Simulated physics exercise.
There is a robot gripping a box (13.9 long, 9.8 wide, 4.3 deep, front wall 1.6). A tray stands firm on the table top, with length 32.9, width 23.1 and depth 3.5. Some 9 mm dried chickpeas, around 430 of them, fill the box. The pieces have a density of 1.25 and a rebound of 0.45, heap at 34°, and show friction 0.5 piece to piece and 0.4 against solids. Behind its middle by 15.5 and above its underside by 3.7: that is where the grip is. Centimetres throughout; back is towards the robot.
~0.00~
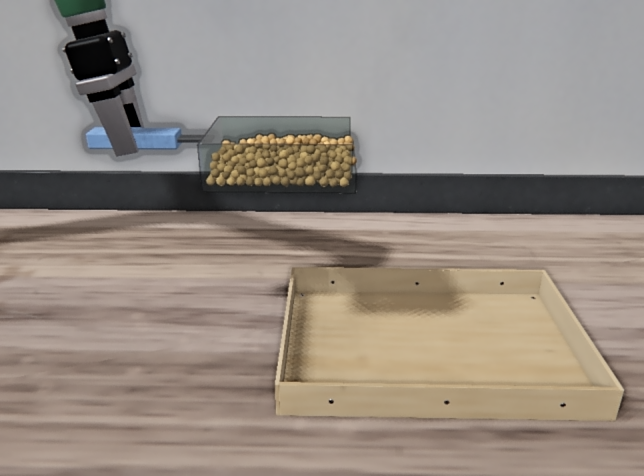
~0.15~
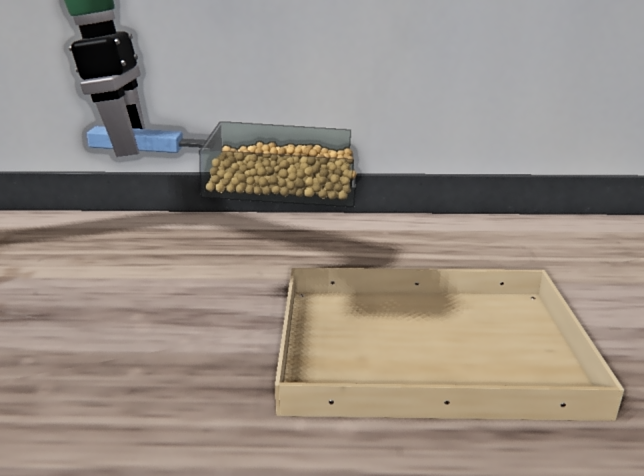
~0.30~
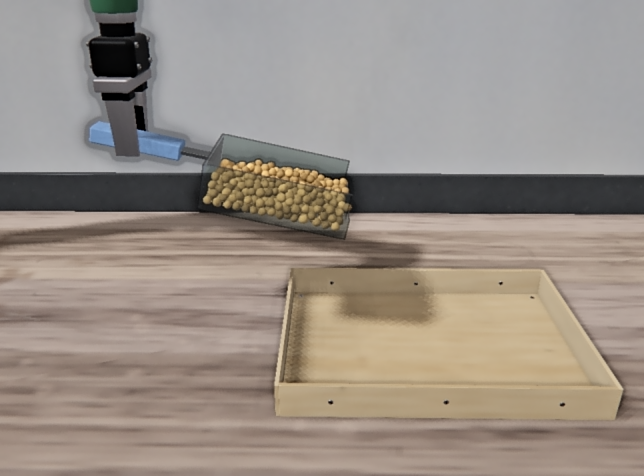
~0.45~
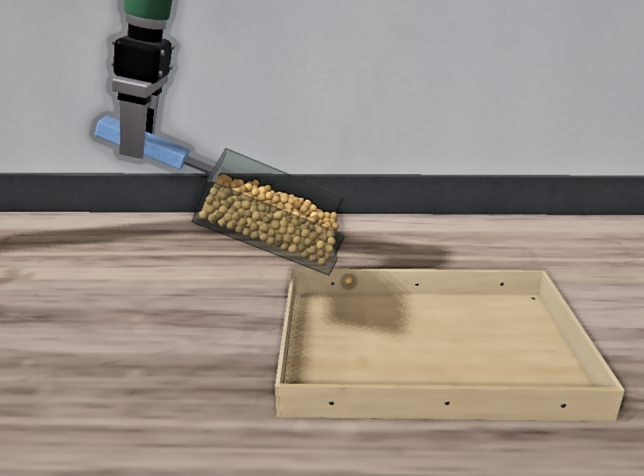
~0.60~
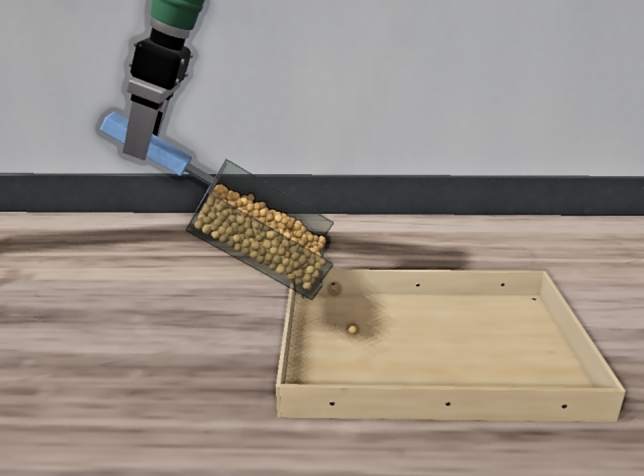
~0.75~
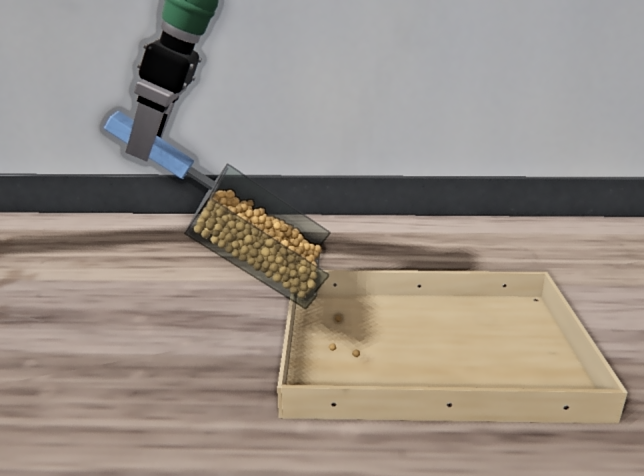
Above a wooden tabletop, a robot arm tilting a clear box of round tan pieces downward, a few dropping into a tray.
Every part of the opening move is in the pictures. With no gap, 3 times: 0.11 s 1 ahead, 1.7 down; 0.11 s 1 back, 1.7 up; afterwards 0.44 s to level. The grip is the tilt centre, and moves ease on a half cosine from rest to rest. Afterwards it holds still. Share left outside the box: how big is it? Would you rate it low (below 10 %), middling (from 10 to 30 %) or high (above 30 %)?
Middling, from 10 to 30 %.
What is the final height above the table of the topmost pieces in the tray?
When it all comes to rest, you'd measure around 1.5 cm up from the table.
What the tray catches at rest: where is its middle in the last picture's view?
(364, 337).
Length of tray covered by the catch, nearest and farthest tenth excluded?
Length: Near 12 cm.
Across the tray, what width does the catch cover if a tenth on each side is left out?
Around 12 cm across.
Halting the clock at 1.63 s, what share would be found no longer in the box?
Near 15 per cent.
After 1.19 s, tilted 36° forward, highest piece 18 above the table; 384 in the box, 35 in the tray, 11 in flight or on a rim.
After 1.63 s, tilted 18° forward, highest piece 20 above the table; 356 in the box, 72 in the tray, 2 in flight or on a rim.
After 2.05 s, level, highest piece 24 above the table; 355 in the box, 75 in the tray.
After 3.10 s, level, highest piece 24 above the table; 355 in the box, 75 in the tray.
At rest, 355 in the box, 75 in the tray. That is 17 % outside the box.
